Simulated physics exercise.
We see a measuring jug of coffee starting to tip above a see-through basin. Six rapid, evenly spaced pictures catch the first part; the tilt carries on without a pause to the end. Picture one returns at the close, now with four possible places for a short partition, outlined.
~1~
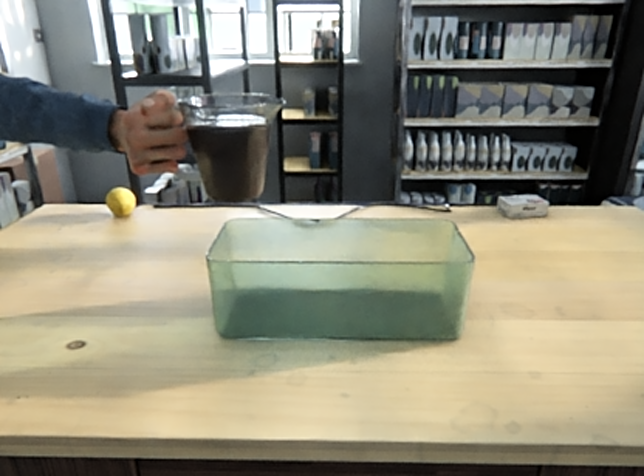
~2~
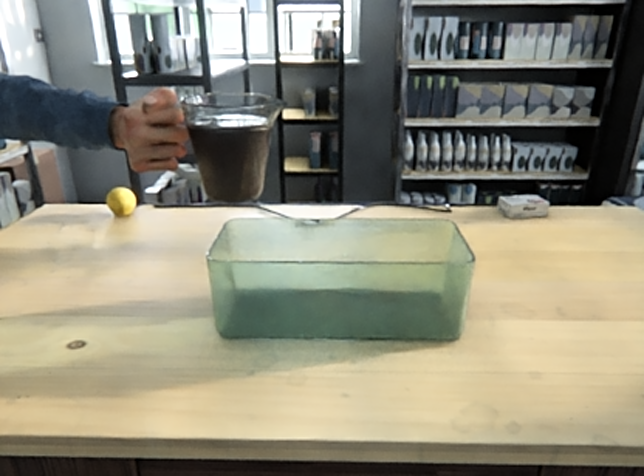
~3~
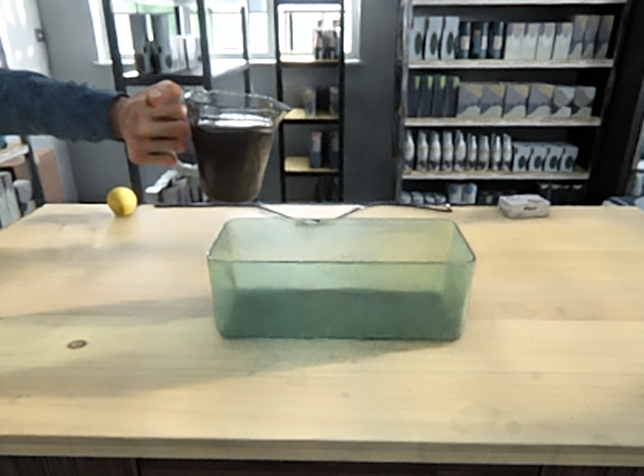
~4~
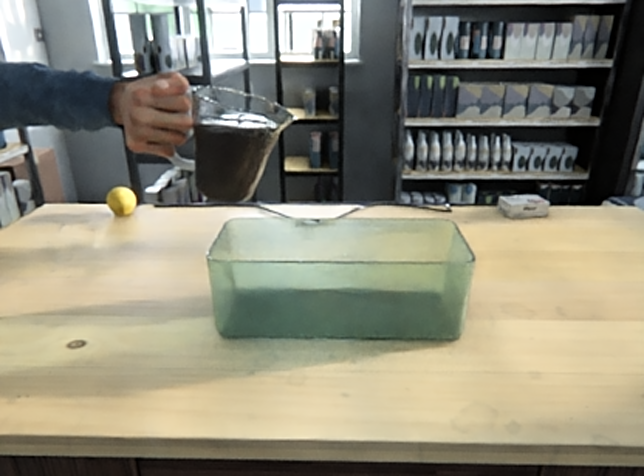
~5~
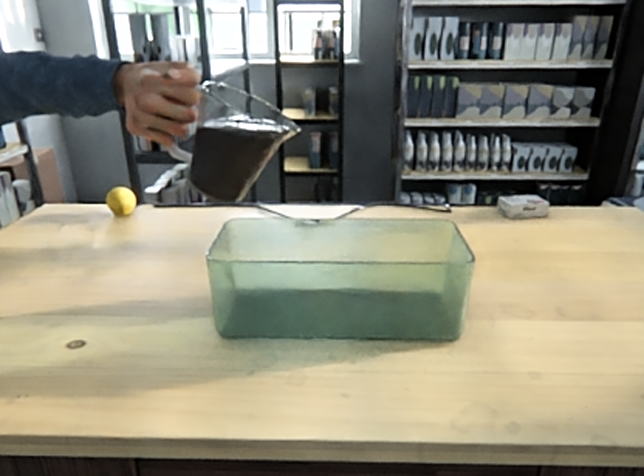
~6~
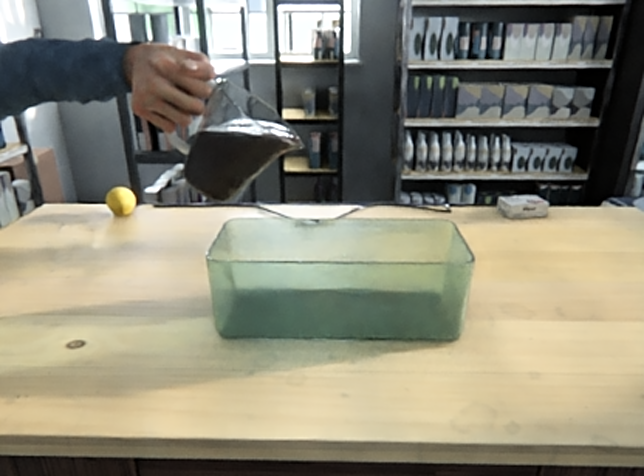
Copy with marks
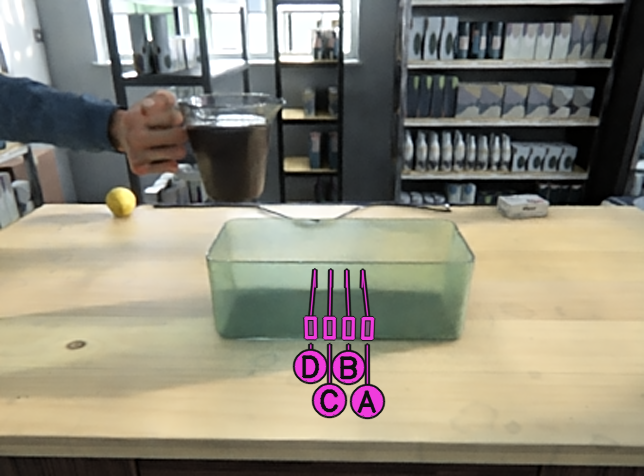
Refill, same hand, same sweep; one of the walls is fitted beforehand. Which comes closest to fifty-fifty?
The best position is C.
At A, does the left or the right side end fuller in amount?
The left side.
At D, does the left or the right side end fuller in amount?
The right side.
On the marked copy, A at (367, 345); B at (348, 345); C at (329, 344); D at (310, 344).
Choosing A, about 85 % ends left of the wall and 10 % right of it; 5 % is lost outside.
Choosing B, about 77 % ends left of the wall and 21 % right of it; 3 % is lost outside.
Choosing C, about 51 % ends left of the wall and 48 % right of it.
Choosing D, about 16 % ends left of the wall and 83 % right of it.
